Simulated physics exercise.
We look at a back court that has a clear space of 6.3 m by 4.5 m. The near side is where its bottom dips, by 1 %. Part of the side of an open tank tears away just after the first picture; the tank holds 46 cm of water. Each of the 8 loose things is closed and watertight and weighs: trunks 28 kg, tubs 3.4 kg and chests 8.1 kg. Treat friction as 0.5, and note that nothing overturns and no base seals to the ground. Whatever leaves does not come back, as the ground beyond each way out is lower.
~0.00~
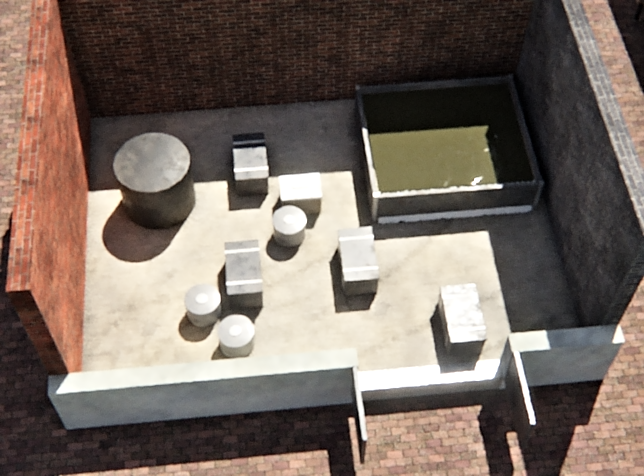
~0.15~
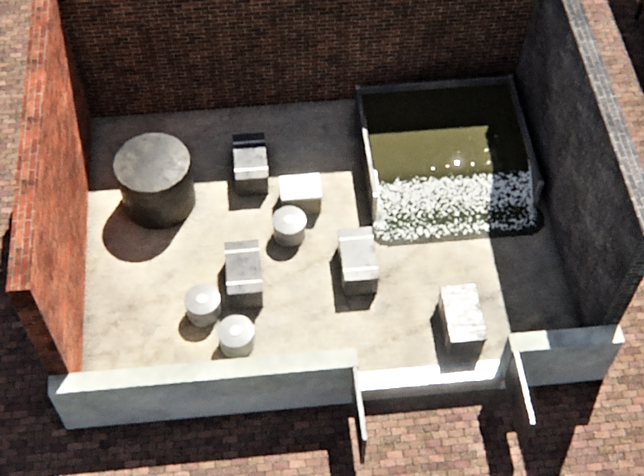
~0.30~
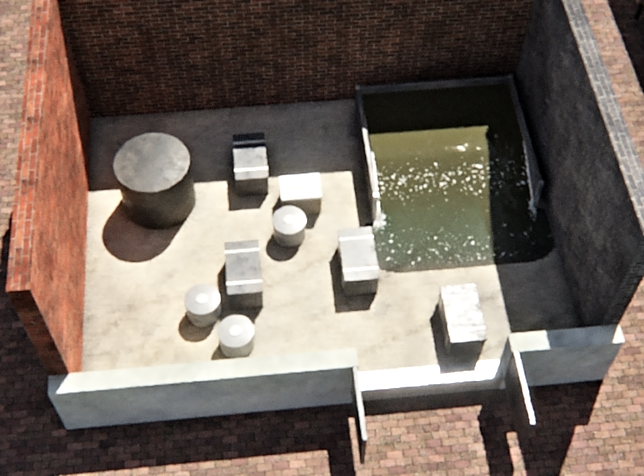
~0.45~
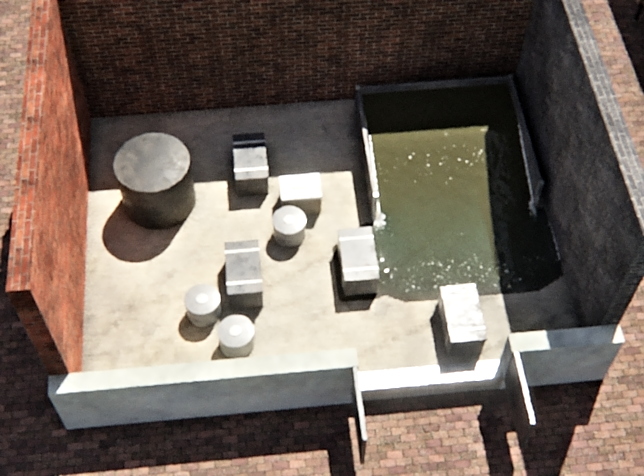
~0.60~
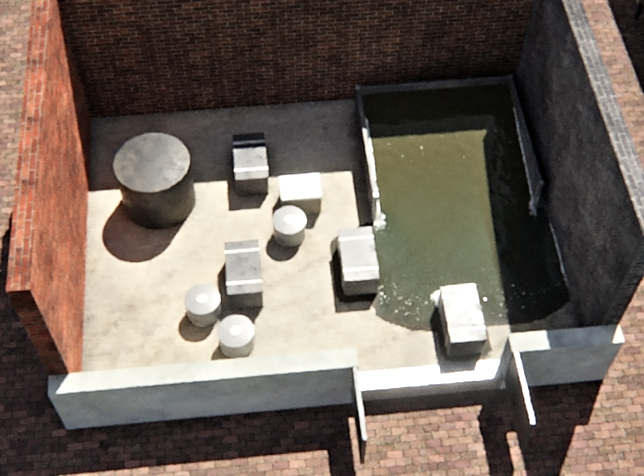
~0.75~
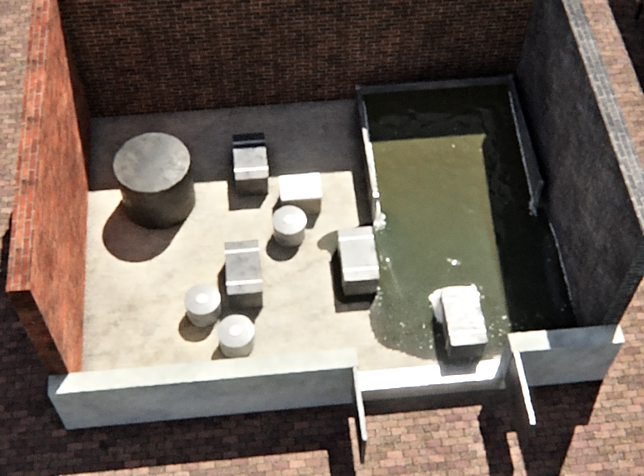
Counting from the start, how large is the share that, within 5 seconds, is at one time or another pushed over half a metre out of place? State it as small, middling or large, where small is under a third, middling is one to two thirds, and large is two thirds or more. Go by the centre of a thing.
Small.
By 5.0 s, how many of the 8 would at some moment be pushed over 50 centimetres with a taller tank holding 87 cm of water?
That would give 4.
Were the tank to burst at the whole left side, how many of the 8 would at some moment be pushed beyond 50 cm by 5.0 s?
The count would be 6.
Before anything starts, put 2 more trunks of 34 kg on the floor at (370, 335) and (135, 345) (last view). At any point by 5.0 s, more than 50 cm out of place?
First exceeds it, then falls shy.
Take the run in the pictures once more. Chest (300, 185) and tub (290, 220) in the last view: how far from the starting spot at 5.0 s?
0 cm, then 0 cm.
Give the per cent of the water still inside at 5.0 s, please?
Remaining: Approx. 56 per cent.
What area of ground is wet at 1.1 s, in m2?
About 10.5 m2 is covered.
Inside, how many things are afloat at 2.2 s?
Just then, the number is 0.
After 1.1 s 0 of 8 are over 50 cm from their spots; 0 afloat.
After 2.2 s 1 of 8 are over 50 cm from their spots; 0 afloat.
After 3.5 s 1 of 8 are over 50 cm from their spots; 0 afloat.
After 5.0 s 2 of 8 are over 50 cm from their spots, and 2 have been at some point; 1 afloat.
